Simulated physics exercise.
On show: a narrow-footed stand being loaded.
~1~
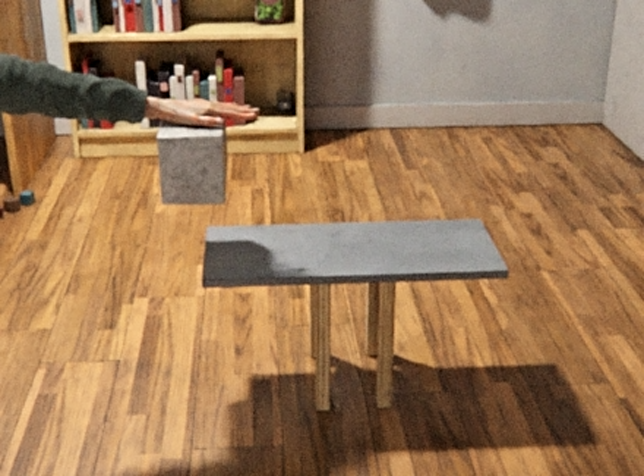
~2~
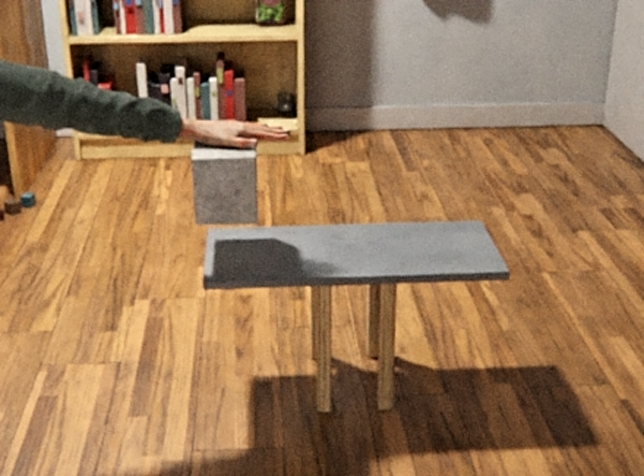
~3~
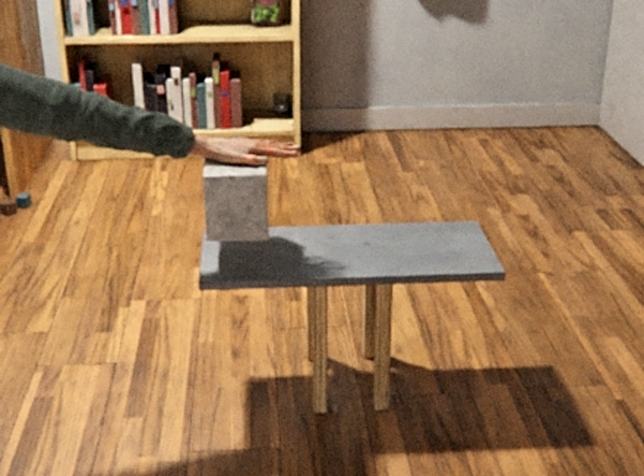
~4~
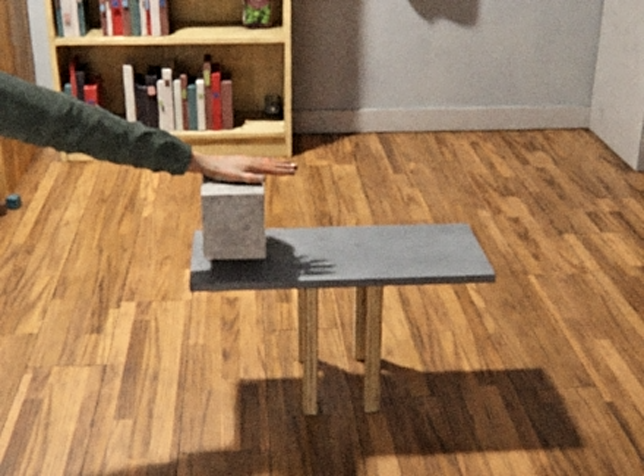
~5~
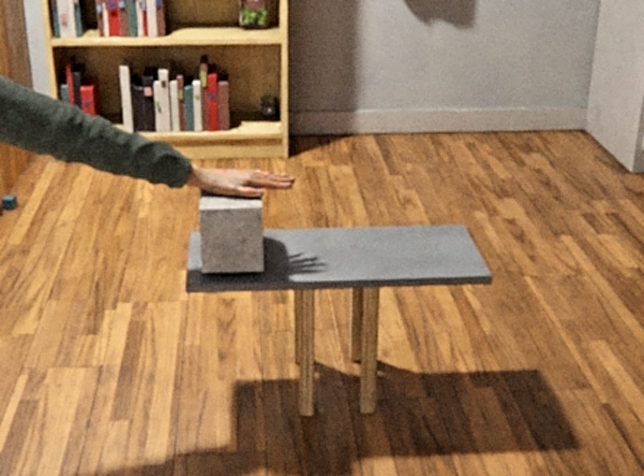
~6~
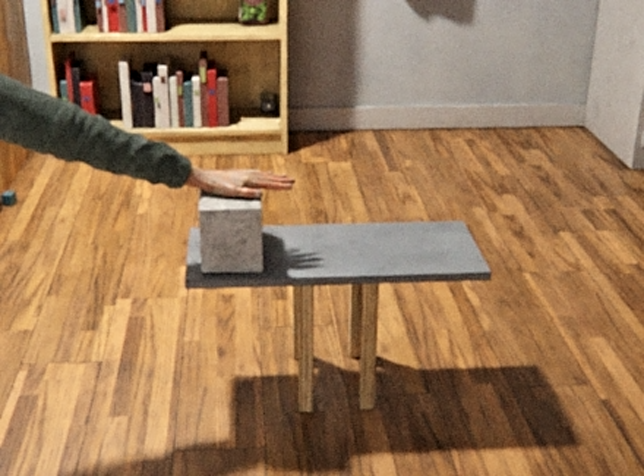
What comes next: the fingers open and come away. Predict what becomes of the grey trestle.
It topples over.
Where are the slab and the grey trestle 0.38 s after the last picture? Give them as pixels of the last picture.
First (167, 261), then (276, 252).
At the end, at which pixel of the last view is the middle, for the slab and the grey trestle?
Final centres, approx.: First (25, 367), second (244, 282).
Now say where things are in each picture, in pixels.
The first picture shows still on the way; grey trestle (350, 252); slab (194, 152).
The second picture shows still on the way; grey trestle (351, 253); slab (226, 173).
The third picture shows still on the way; grey trestle (347, 254); slab (236, 189).
The fourth picture shows still on the way; grey trestle (338, 256); slab (234, 206).
The fifth picture shows still on the way; grey trestle (334, 257); slab (232, 219).
The sixth picture shows in place, still held; grey trestle (334, 253); slab (231, 220).
Then, 0.38 s after the last picture, grey trestle tipped 24° from how it was near (276, 252).
Then, 0.52 s after the last picture, grey trestle tipped 54° from how it was near (221, 282).
Then, 0.70 s after the last picture, grey trestle tipped 61° from how it was near (231, 274).
At rest, the grey trestle tips up, near (244, 282).
